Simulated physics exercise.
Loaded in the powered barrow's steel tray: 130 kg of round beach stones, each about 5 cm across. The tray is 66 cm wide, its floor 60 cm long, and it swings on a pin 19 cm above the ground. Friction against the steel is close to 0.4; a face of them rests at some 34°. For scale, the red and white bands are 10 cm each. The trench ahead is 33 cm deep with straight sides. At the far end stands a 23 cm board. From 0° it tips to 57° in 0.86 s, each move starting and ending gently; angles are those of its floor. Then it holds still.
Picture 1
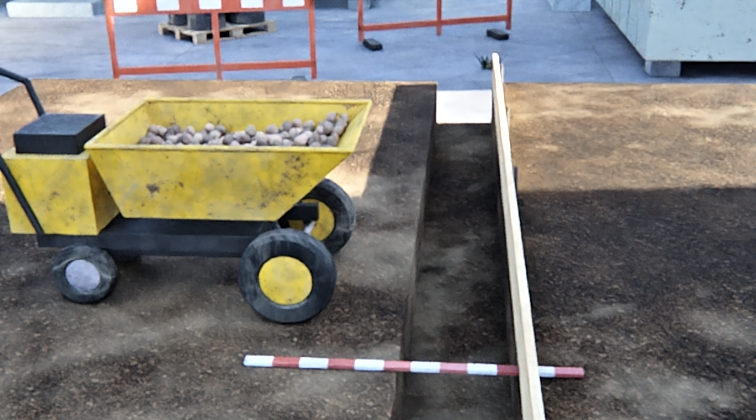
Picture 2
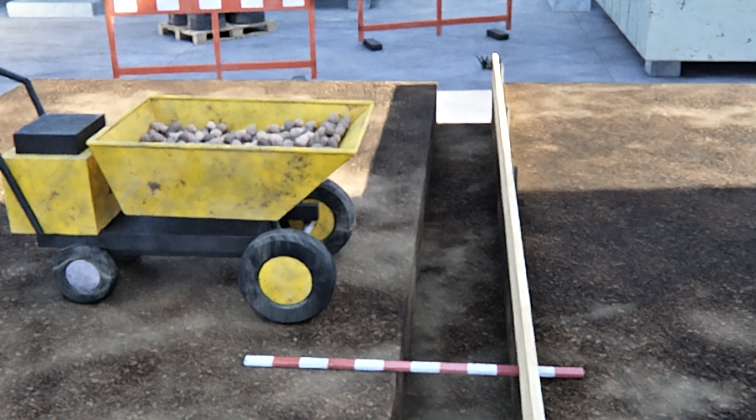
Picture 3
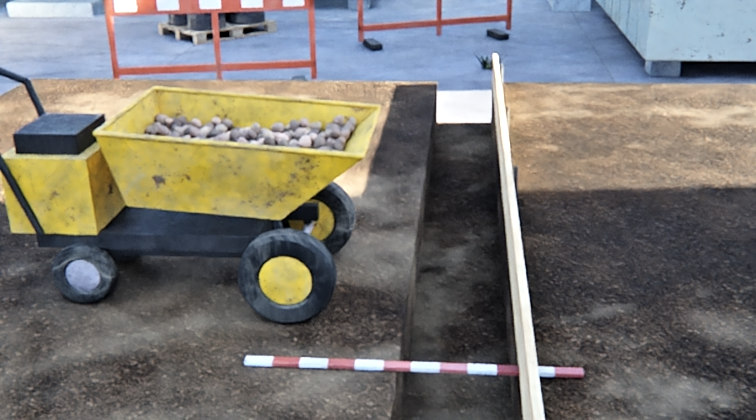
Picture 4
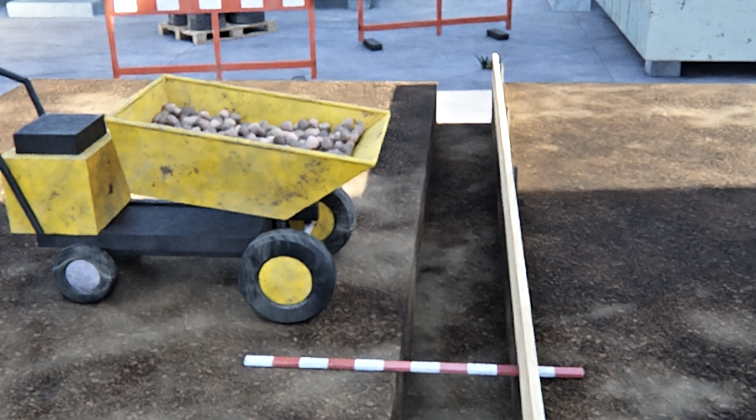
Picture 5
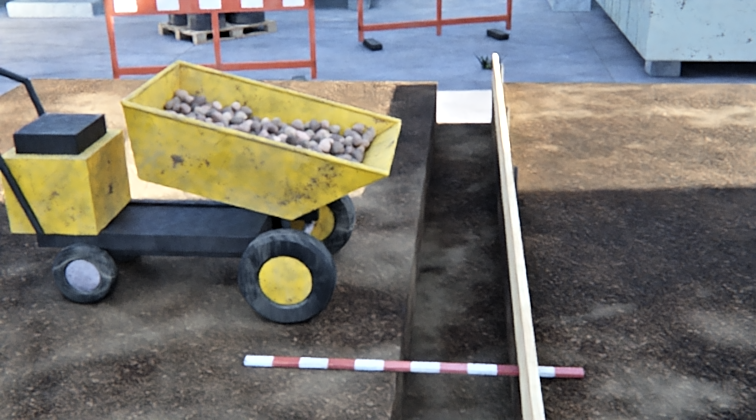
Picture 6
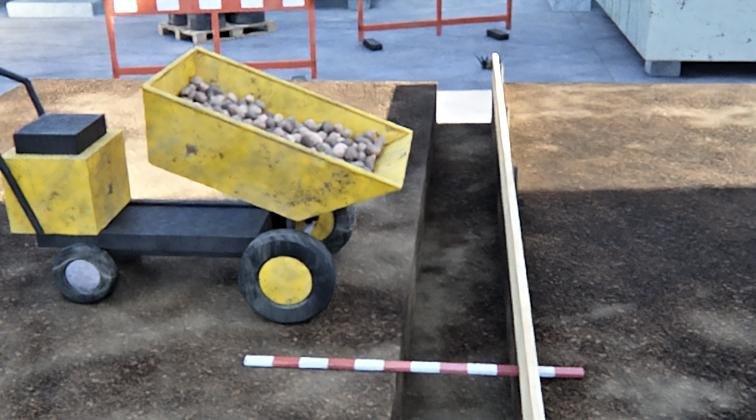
The clip shows a yellow powered barrow loaded with rounded stones beside a straight-sided trench, its tray gradually tilting forward as the left end rises and the right lip lowers toward the trench, while the wheels stay still.
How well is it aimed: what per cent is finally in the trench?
Close to 98 in a hundred.
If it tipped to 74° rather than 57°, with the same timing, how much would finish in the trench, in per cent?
It would be near 100 per cent.
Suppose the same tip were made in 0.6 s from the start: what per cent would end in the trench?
In that case some 95 per cent.
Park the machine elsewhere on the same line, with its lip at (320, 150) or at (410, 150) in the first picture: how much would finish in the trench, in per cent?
Near 100 per cent from the first place, 30 from the second.
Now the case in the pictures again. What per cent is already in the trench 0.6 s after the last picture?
Some 10 per cent.
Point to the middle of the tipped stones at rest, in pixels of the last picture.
Near (471, 342).
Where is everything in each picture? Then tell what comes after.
In the first frame, the tray is at 0°, its lip at (352, 151); the top of the load is at (315, 128).
In the second frame, lip at (355, 152), floor tilted 1°, highest stones at (297, 131).
In the third frame, lip at (363, 157), floor tilted 4°, highest stones at (215, 130).
In the fourth frame, lip at (374, 164), floor tilted 9°, highest stones at (176, 117).
In the fifth frame, the tray is at 15°, its lip at (387, 174); the top of the load is at (184, 104).
In the sixth frame, lip at (401, 187), floor tilted 22°, highest stones at (194, 91).
Then, 0.3 s after the last picture the floor is at 48°, 100 % in the tray; the foremost stones are at (412, 209).
Then, 0.6 s after the last picture the floor is at 57°, 88 % in the tray, 12 % in the trench; the foremost stones are at (498, 258).
Then, 0.9 s after the last picture the floor is at 57°, 41 % in the tray, 57 % in the trench, 2 % past the trench; the foremost stones are at (577, 294).
Then, 2.9 s after the last picture the floor is at 57°, 0 % in the tray, 98 % in the trench, 2 % past the trench; the foremost stones are at (679, 304).
